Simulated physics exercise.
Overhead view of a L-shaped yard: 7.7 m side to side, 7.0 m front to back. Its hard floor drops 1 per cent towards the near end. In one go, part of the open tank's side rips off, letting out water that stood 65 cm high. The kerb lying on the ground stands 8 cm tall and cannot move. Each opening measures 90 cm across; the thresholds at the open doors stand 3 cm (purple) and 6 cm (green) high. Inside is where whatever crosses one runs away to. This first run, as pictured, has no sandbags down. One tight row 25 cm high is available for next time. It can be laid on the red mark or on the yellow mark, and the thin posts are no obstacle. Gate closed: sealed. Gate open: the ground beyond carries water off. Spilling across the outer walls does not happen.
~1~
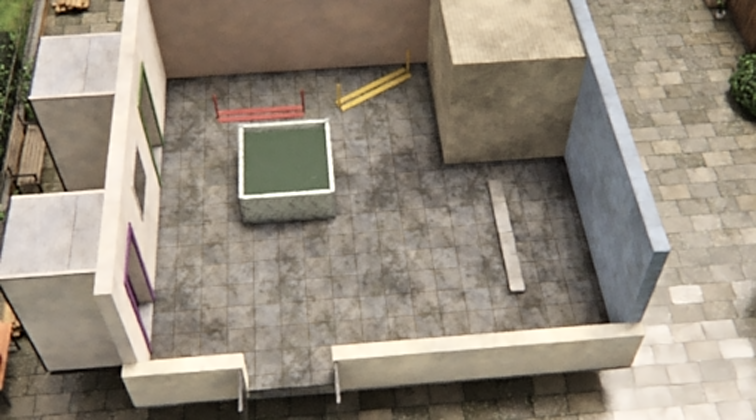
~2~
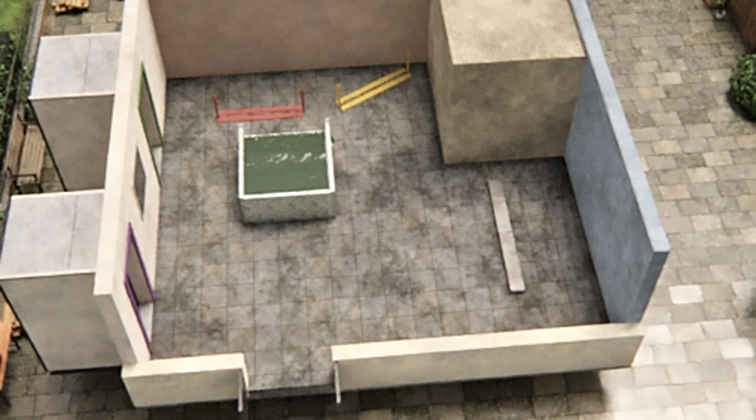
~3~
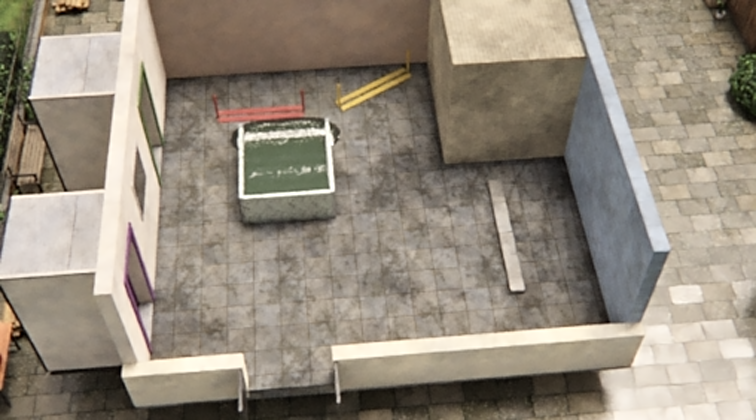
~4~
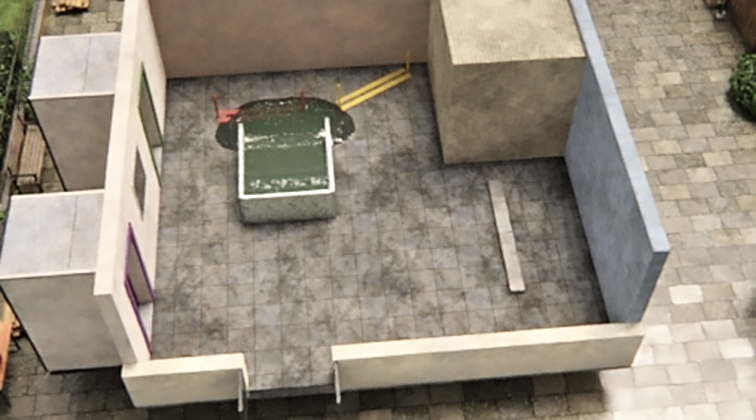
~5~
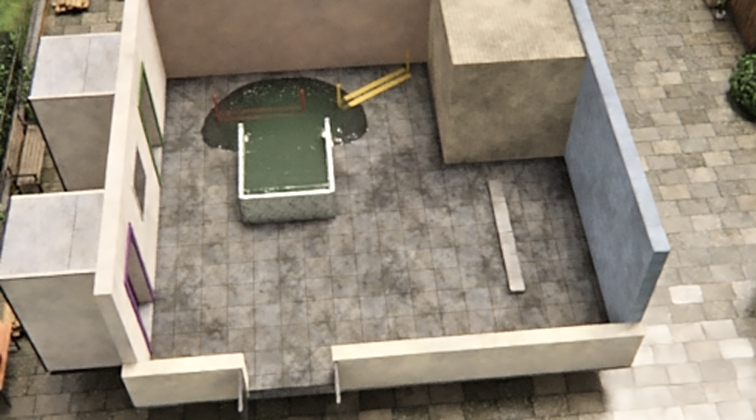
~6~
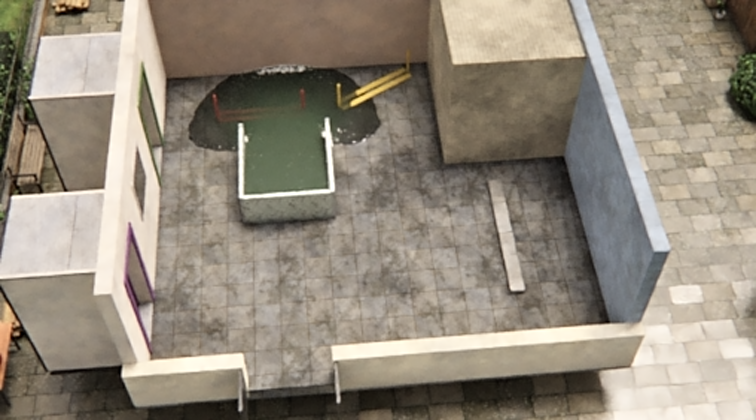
Dark green water pours from the far side of the open tank and spreads around the red bench.
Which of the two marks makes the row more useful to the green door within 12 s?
The yellow mark does.
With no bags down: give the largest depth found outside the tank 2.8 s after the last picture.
Max depth: Near 20 cm.
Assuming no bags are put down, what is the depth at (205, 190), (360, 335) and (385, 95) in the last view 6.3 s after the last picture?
Around 4 cm, 3 cm and 6 cm.
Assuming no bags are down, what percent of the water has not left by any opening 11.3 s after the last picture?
About 84 per cent remains.
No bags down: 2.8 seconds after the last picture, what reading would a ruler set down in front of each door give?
In centimetres, purple: 0; green: 7.
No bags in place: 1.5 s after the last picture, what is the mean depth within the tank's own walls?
Roughly 17 centimetres deep.
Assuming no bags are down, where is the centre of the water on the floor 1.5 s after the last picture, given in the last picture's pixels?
Roughly (283, 120) in the last view.
Then, 0.7 s after the last picture water covers 20 % of the floor and is deepest (36 cm) near (281, 76) in the run without bags; in at the green door, 0 L with no bags, 0 L with the row on red, 0 L on yellow.
Then, 1.5 s after the last picture water covers 20 % of the floor and is deepest (36 cm) near (167, 83) in the run without bags; in at the green door, 0 L with no bags, 28 L with the row on red, 0 L on yellow.
Then, 2.8 s after the last picture water covers 35 % of the floor and is deepest (20 cm) near (421, 73) in the run without bags; in at the green door, 0 L with no bags, 84 L with the row on red, 0 L on yellow.
Then, 6.3 s after the last picture water covers 80 % of the floor and is deepest (12 cm) near (149, 385) in the run without bags; in at the green door, 5 L with no bags, 111 L with the row on red, 15 L on yellow.
Then, 11.3 s after the last picture water covers 90 % of the floor and is deepest (7 cm) near (149, 385) in the run without bags; in at the green door, 5 L with no bags, 111 L with the row on red, 20 L on yellow.
